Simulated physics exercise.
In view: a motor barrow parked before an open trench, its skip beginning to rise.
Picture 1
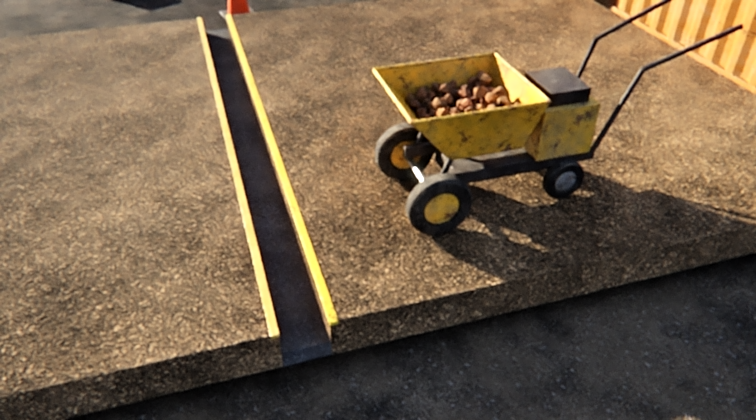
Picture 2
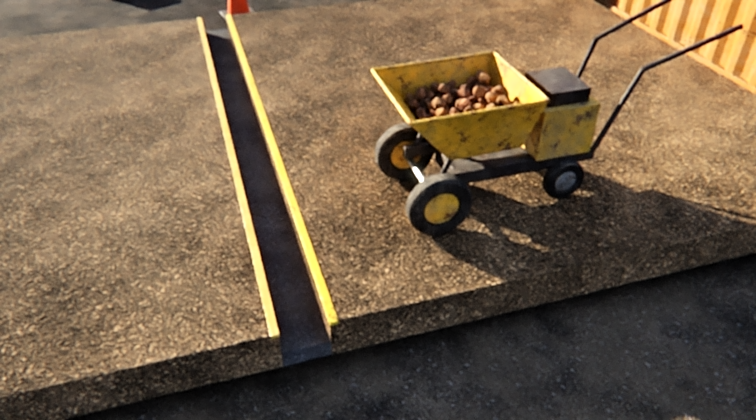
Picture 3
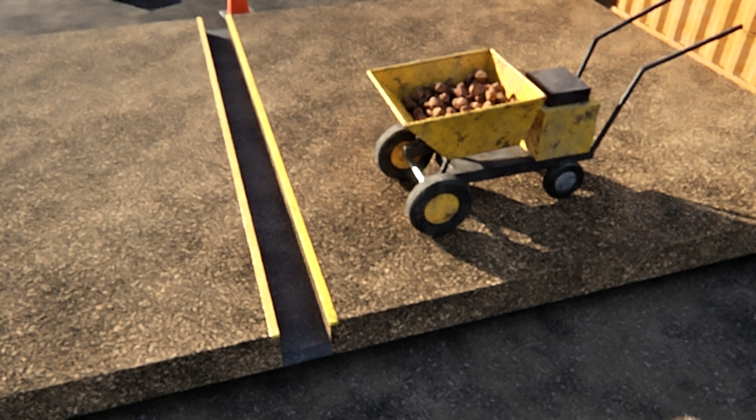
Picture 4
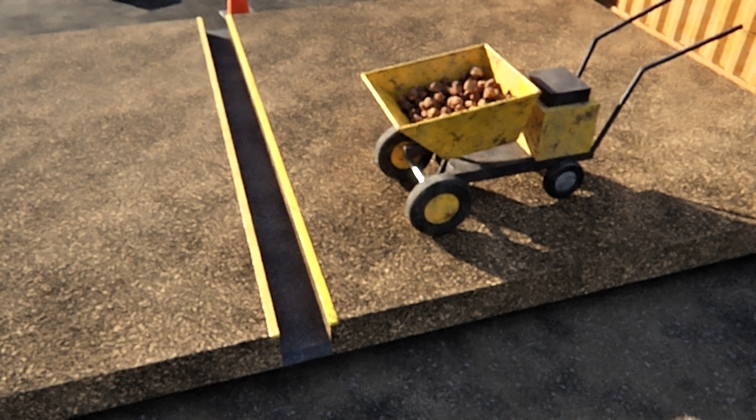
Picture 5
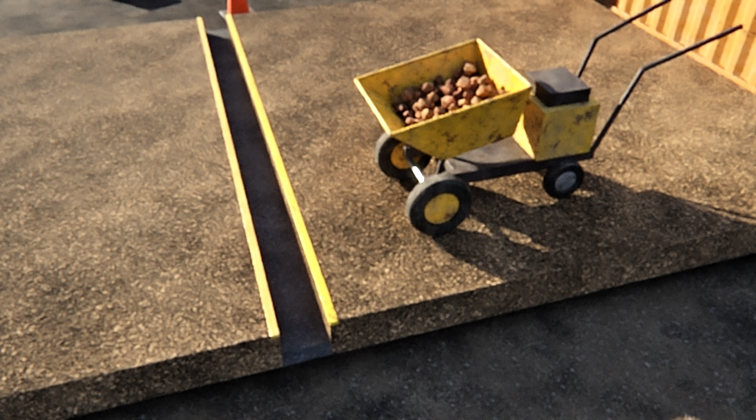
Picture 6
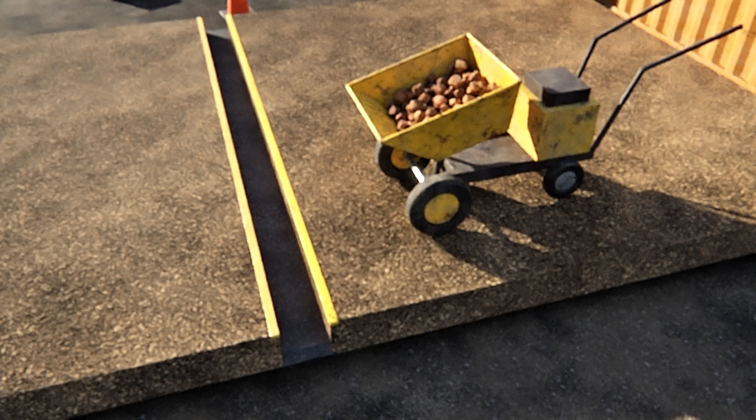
The yellow skip of a small motor barrow slowly tilts forward to the left, its back edge lifting while the brown clods inside shift slightly and the wheels and the camera stay still. Seen from above in low sunlight, the barrow stands on rough brown ground beside dark paving. Left of it runs a narrow dark channel with yellow edges, and black handles reach toward a yellowish ribbed wall.
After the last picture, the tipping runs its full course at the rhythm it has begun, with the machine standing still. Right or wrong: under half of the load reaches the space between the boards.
Wrong.
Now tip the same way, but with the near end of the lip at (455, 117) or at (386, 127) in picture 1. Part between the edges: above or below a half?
The lesser portion first, the greater portion second.
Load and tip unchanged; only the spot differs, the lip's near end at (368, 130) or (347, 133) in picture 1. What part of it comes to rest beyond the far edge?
You'd get 30 in a hundred the first time and 60 in a hundred the second.
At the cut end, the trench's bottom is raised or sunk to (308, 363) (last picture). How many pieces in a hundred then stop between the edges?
It would be close to 70 percent.
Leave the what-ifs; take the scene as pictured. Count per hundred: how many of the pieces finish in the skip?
About 10 in a hundred.
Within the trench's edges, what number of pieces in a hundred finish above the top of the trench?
Share: Around 5 %.
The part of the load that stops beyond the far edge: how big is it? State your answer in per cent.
Result: Close to 5 %.
Just after the last frame, skip tipped steeply; every one in the skip.
A moment on, skip tipped right over; roughly two thirds in the skip; roughly a quarter short of the trench; roughly a quarter in or heaped over the trench; just a few falling.
Further on, skip tipped right over; about a tenth in the skip; roughly a quarter short of the trench; roughly two thirds in or heaped over the trench; about a tenth beyond it.
When it is over, skip tipped right over; about a tenth in the skip; roughly a quarter short of the trench; roughly two thirds in or heaped over the trench; about a tenth beyond it.
